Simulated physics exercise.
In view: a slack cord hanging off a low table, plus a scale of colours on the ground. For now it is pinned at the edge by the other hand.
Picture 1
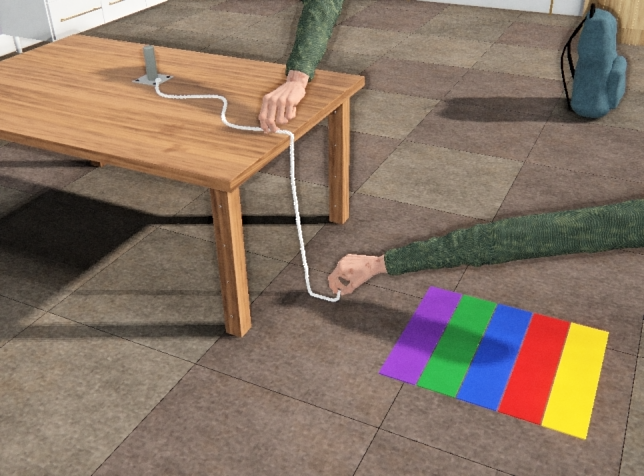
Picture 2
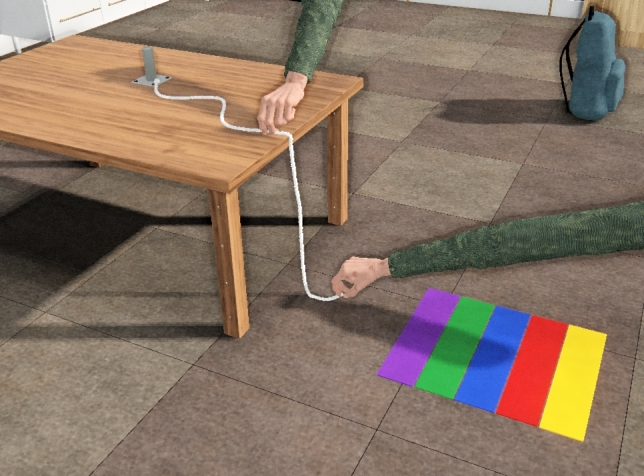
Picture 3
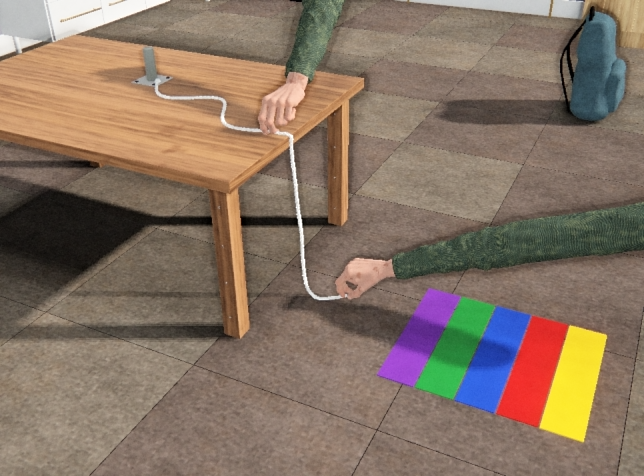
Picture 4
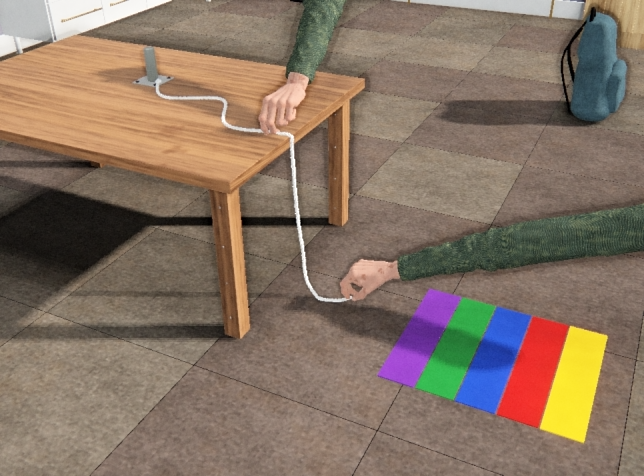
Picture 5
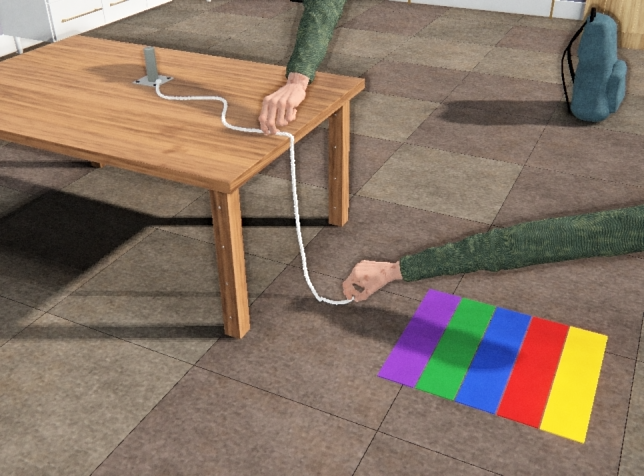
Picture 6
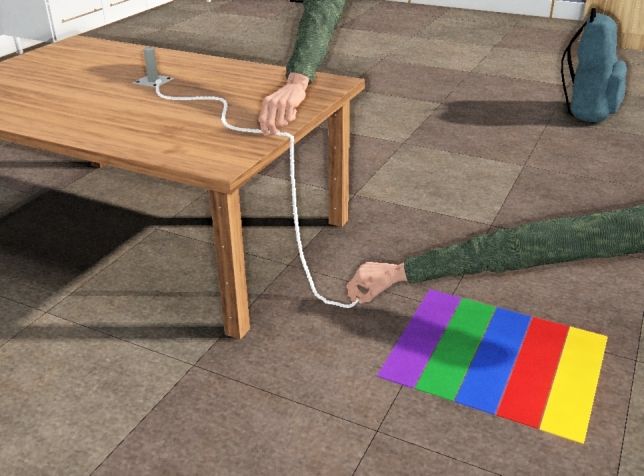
In a room with a tiled floor, one hand pins a white cord at a wooden table's edge while another, near the floor, draws its hanging end slightly right, toward a strip of purple, green, blue, red and yellow bands.
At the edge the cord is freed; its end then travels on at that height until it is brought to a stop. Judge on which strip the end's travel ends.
Its travel ends on the blue strip.
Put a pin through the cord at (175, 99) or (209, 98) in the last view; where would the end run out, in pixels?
Per try (px, approx.): (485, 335), (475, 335).
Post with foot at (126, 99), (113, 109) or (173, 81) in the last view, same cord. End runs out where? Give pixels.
Respectively (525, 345), (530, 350) and (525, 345).
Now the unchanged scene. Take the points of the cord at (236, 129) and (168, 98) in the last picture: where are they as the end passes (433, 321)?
First mark (287, 129), second mark (194, 93).
Soon after, end near (433, 321); over purple.
After that, end near (478, 333); over green.
At the stop, end near (503, 341); over blue. It gets as far as the blue strip.
